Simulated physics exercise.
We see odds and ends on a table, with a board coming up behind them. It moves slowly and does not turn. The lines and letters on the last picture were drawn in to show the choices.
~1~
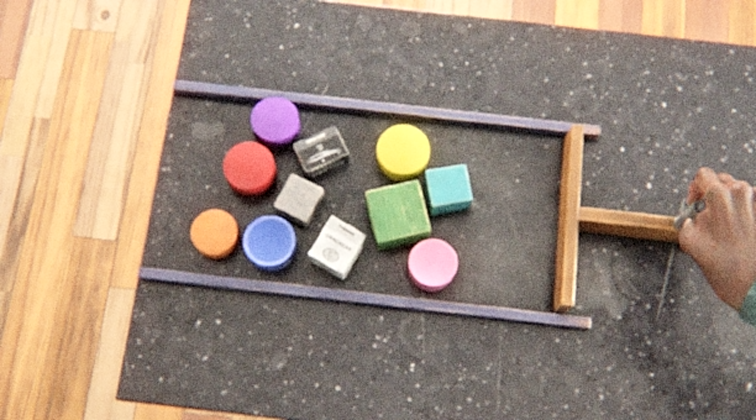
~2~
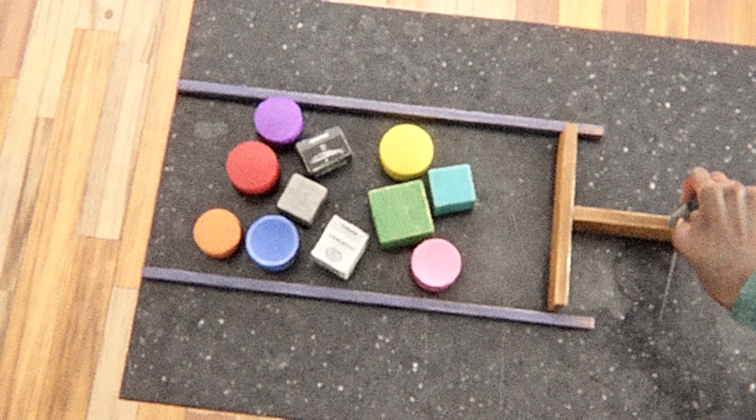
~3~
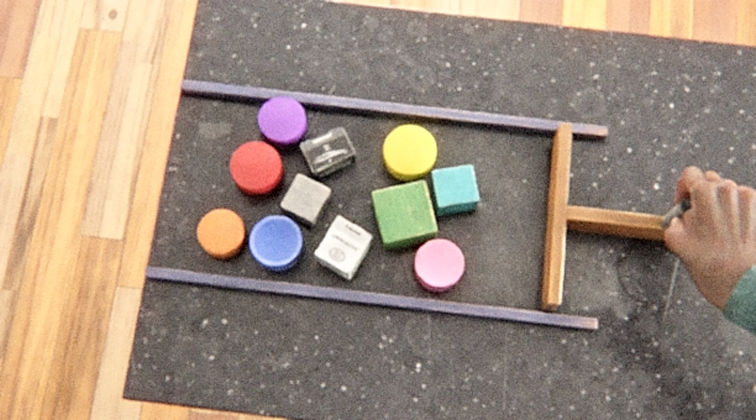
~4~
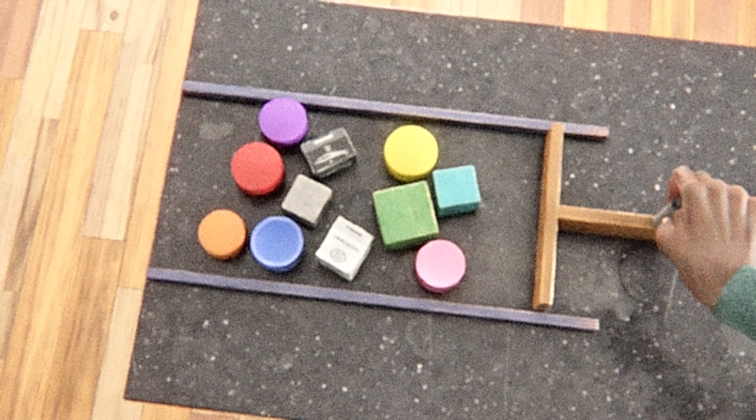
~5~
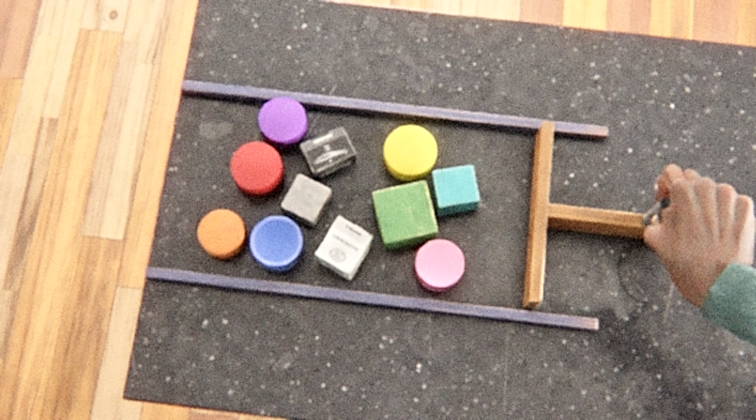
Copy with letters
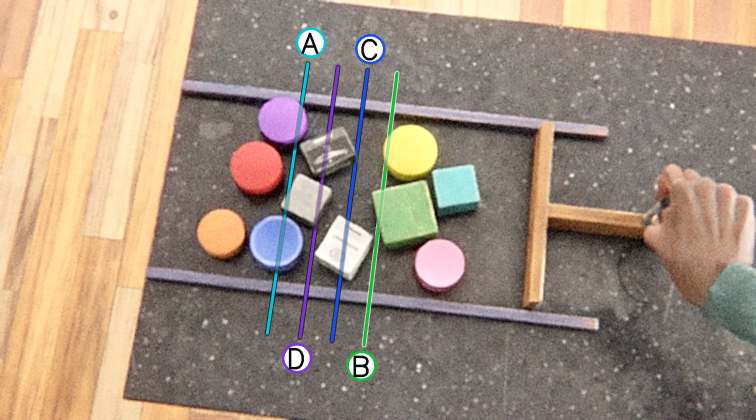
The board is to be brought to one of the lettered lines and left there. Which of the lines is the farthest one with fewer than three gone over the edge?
Stop at A.
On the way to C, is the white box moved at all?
Yes.
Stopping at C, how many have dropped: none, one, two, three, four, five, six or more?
The count is none.
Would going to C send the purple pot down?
No.
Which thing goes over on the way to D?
It is the orange tin.
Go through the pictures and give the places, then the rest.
Black box (321, 153); yellow pot (403, 154); turquoise block (448, 190), in the first picture.
Board (567, 212); red pot (254, 170), in the second picture.
Board (560, 211); blue tub (278, 244), in the third picture.
Board (552, 211); purple pot (284, 124), in the fourth picture.
Board (542, 209); grey block (307, 201); orange tin (223, 235); black box (328, 153), in the fifth picture.
On the marked copy, A at (288, 193); B at (381, 203); C at (351, 200); D at (320, 196).
With A. Early on, board (452, 199); yellow pot (395, 141); pink tub (413, 263).
Further on, board (360, 189); orange tin (186, 222); red pot (229, 155).
At the end, board (291, 181); orange tin over the edge; red pot (170, 144); one fallen.
As for the rest, B is within the limit but short; C is within the limit but short; D is within the limit but short.
